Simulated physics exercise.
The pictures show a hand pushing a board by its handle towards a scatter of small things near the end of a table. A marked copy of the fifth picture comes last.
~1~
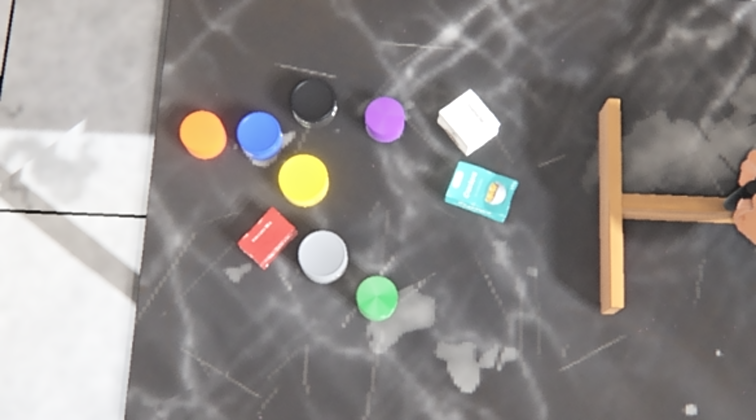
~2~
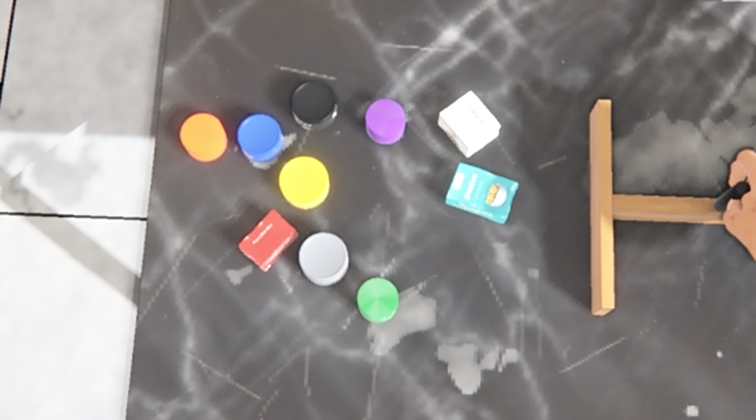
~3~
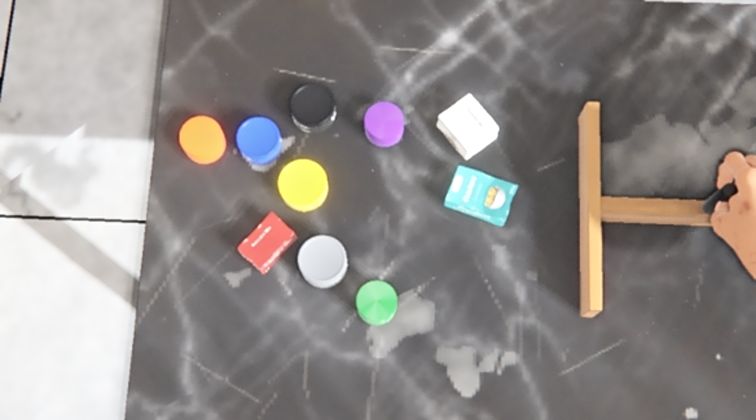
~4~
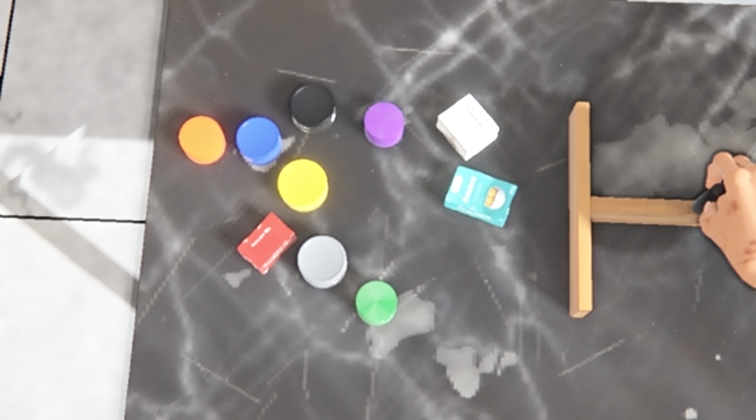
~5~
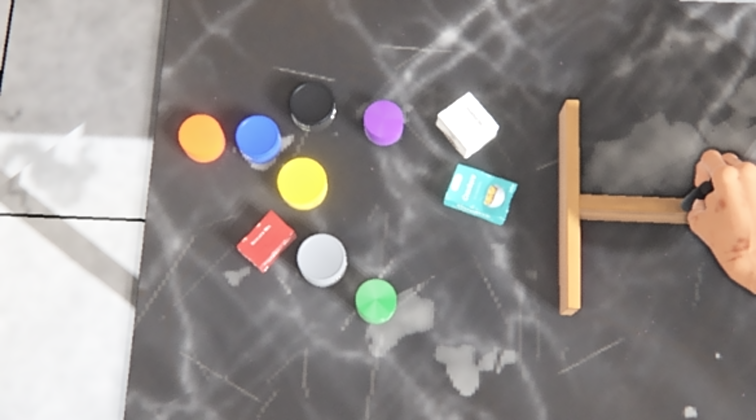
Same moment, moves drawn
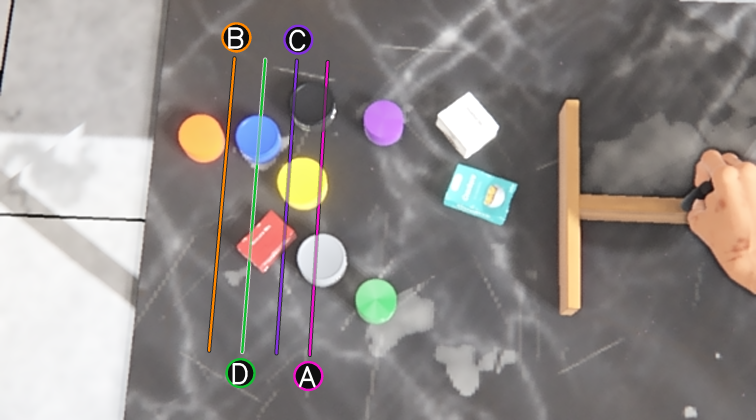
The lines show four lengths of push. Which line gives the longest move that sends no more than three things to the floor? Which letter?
Up to line B.
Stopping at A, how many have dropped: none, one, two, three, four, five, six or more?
In all, none.
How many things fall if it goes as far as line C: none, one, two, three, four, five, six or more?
The count is none.
On the marked copy, A at (319, 203); B at (222, 199); C at (287, 201); D at (254, 200).
With B. Early on, board (447, 196); white packet (417, 113); purple tin (379, 123).
Further on, board (321, 191); yellow jar (232, 185); blue jar (245, 143).
At the end, board (221, 187); orange tin over the edge; yellow jar over the edge; two fallen.
As for the rest, A is within the limit but short; C is within the limit but short; D is within the limit but short.
